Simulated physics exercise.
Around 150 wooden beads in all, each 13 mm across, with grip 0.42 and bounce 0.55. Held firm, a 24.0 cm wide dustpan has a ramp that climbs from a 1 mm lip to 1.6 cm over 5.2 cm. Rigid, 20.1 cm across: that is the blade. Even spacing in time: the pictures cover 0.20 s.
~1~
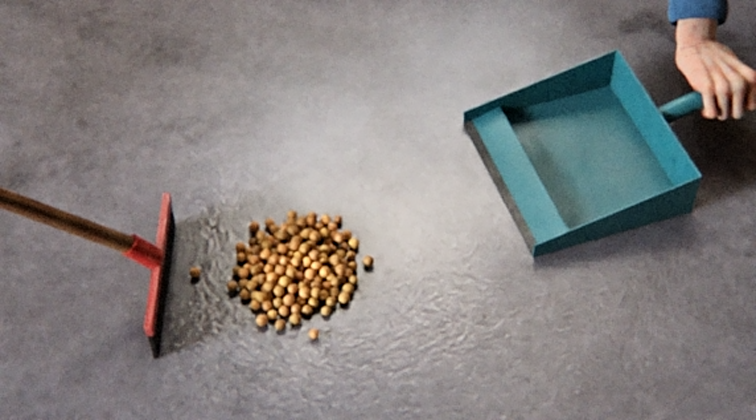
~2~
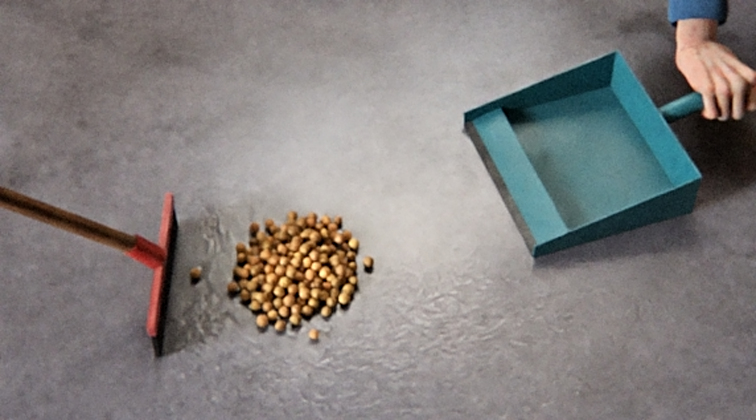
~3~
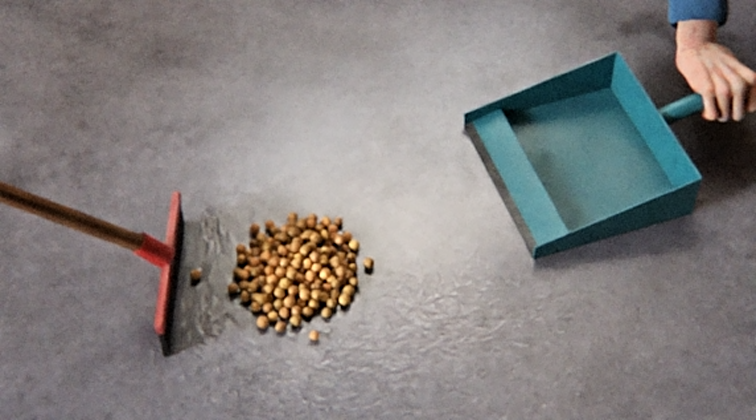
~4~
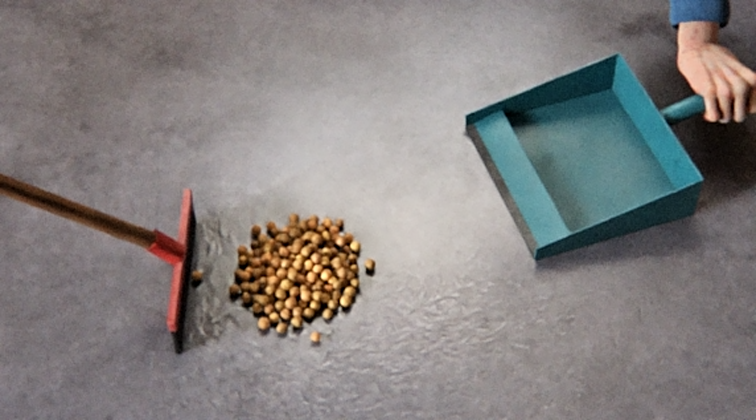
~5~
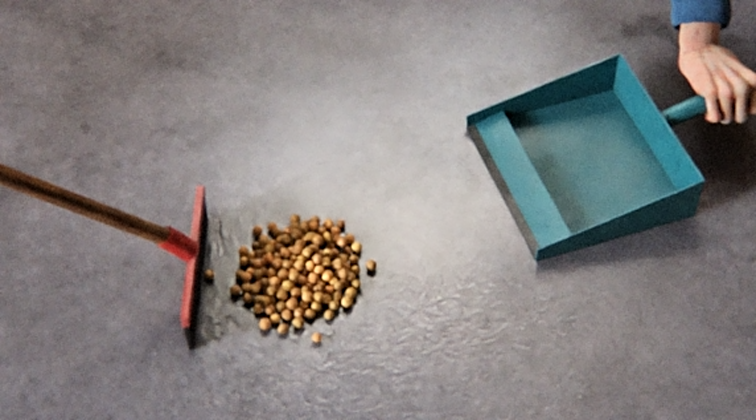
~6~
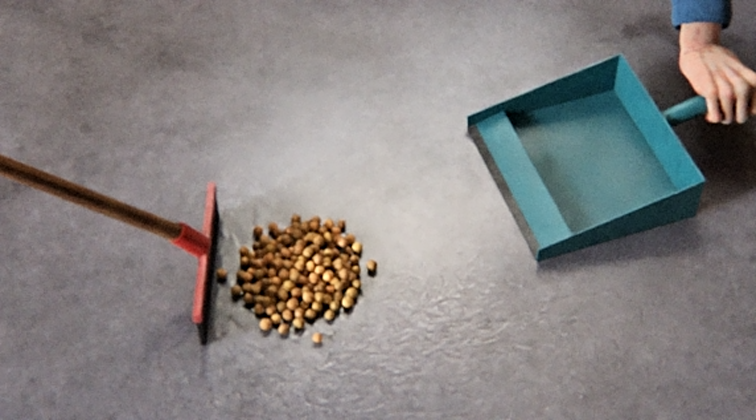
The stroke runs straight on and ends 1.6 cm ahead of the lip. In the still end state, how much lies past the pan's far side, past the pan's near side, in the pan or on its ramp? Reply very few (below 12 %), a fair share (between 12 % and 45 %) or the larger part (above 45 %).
Far side - very few; near side - a fair share; pan - very few.
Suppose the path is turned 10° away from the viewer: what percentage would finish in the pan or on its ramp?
My guess is some 0 percent.
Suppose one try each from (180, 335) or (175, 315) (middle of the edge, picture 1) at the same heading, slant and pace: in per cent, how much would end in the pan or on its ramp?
About 10 and 10 per cent.
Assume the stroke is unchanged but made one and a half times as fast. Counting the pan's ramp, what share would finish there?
It would be around 10 percent.
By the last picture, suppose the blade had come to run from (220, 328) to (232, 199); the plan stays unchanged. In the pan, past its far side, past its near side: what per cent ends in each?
Final per cent - pan 15, far 0, near 50.
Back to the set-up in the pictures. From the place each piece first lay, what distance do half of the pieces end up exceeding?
It works out to roughly 22 cm.
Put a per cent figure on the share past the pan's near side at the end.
Around 20 in a hundred finish there.
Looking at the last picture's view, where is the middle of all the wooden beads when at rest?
Centre at rest, approx.: (486, 250) px.
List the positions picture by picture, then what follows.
Blade from (150, 331) to (168, 201), moved 0.0 cm, 0 of the pieces shifted so far; middle of the pieces at (291, 264); pan at (588, 163), in the first frame.
Blade from (152, 330) to (170, 201), moved 0.3 cm, 0 of the pieces shifted so far; middle of the pieces at (292, 265), in the second frame.
Blade from (160, 329) to (177, 200), moved 1.2 cm, 0 of the pieces shifted so far; middle of the pieces at (292, 266), in the third frame.
Blade from (173, 326) to (189, 198), moved 2.6 cm, 0 of the pieces shifted so far; middle of the pieces at (293, 268), in the fourth frame.
Blade from (186, 322) to (201, 194), moved 4.1 cm, 1 of the pieces shifted so far; middle of the pieces at (303, 274), in the fifth frame.
Blade from (198, 318) to (213, 191), moved 5.5 cm, 1 of the pieces shifted so far; middle of the pieces at (304, 274); pan at (591, 167), in the sixth frame.
Then, 0.45 s after the last picture, middle of the blade 23 cm from the lip; 0 % over the lip, far side 0 %, near side 10 %.
Then, 0.75 s after the last picture, middle of the blade 12 cm from the lip; 0 % over the lip, far side 0 %, near side 20 %.
Then, 1.15 s after the last picture, middle of the blade 5 cm from the lip; 5 % over the lip, far side 0 %, near side 20 %.
In the end, far side 0 %, near side 20 %, pan 5 %, in front of the lip or behind the blade 75 %.
